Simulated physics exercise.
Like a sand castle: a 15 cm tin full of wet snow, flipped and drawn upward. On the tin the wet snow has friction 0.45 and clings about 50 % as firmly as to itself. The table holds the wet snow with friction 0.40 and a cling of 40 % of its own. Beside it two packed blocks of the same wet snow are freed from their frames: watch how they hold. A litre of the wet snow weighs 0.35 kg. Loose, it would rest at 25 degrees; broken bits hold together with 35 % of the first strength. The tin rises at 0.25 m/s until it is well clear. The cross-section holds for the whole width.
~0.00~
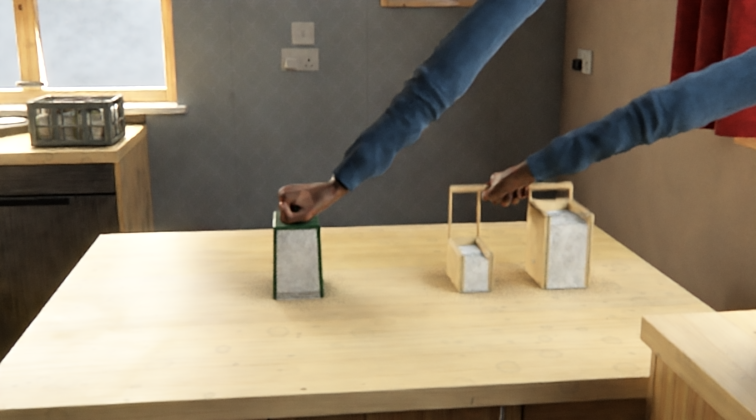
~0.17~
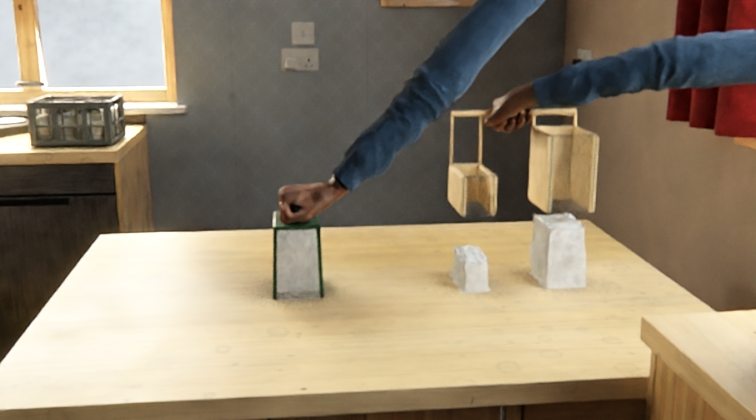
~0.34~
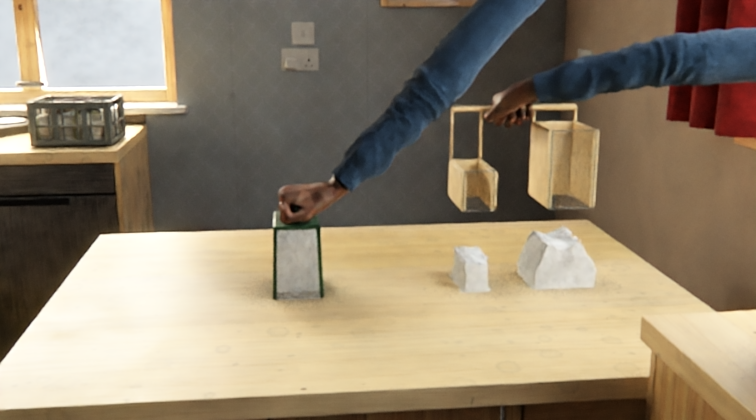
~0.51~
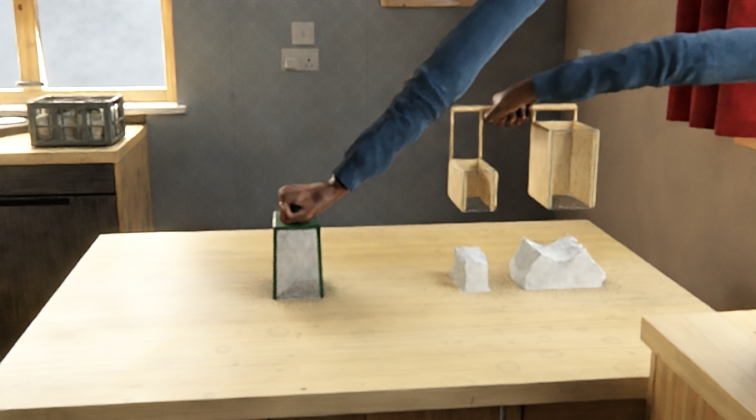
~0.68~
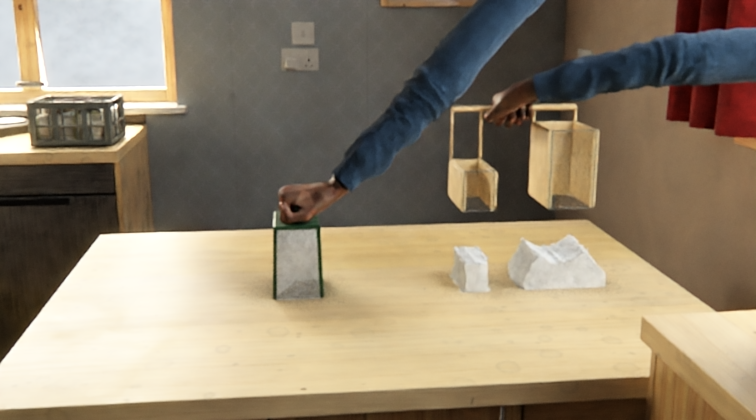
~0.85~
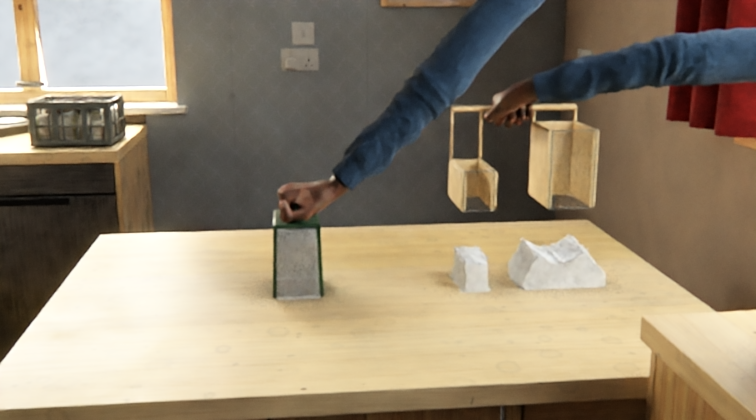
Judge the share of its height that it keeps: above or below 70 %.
The share of its height that it keeps is below 70 %.
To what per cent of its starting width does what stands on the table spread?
Roughly 210 %.
After 1.16 s, the tin is up by 7.7 cm.
After 1.53 s, the tin is up by 17 cm; what stands on the table is 56 % of the tin's depth.
After 1.89 s, the tin is up by 26 cm; what stands on the table is 56 % of the tin's depth.
After 2.26 s, the tin is up by 27 cm; what stands on the table is 55 % of the tin's depth.
After 2.36 s, the tin is up by 27 cm; what stands on the table is 55 % of the tin's depth.
